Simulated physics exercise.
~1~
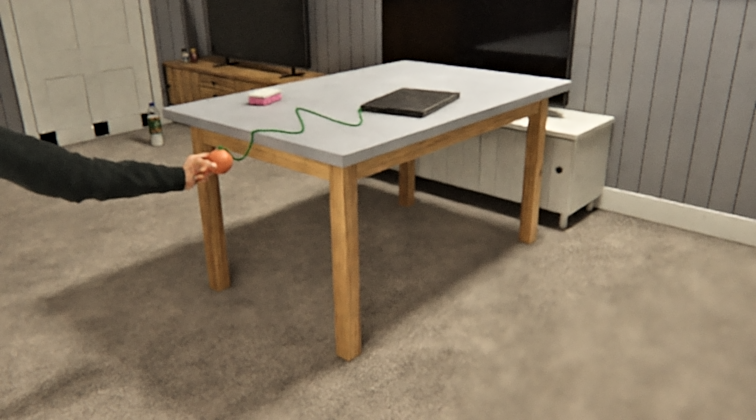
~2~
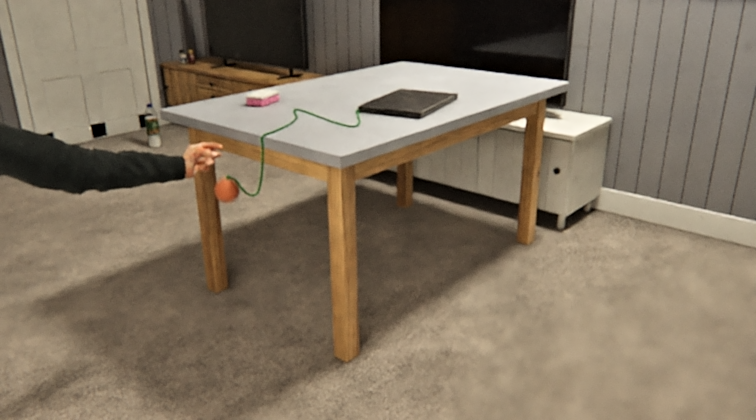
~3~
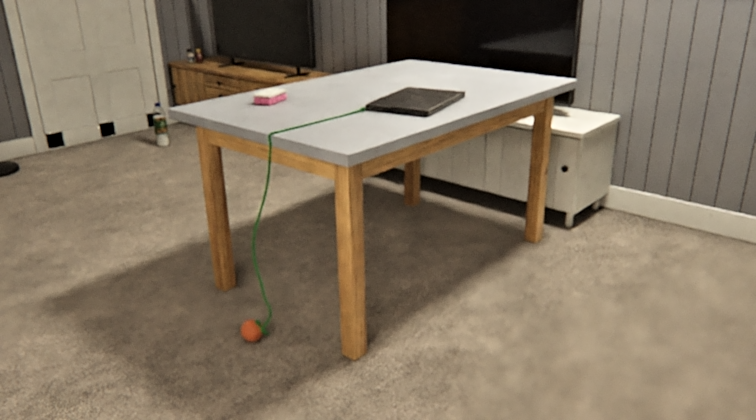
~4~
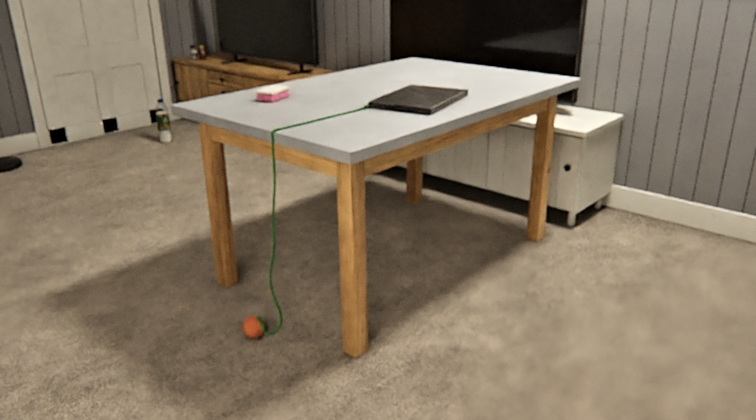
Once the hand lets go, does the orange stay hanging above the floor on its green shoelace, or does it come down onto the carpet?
The orange comes down onto the carpet, and the sponge stays where it is on the table.
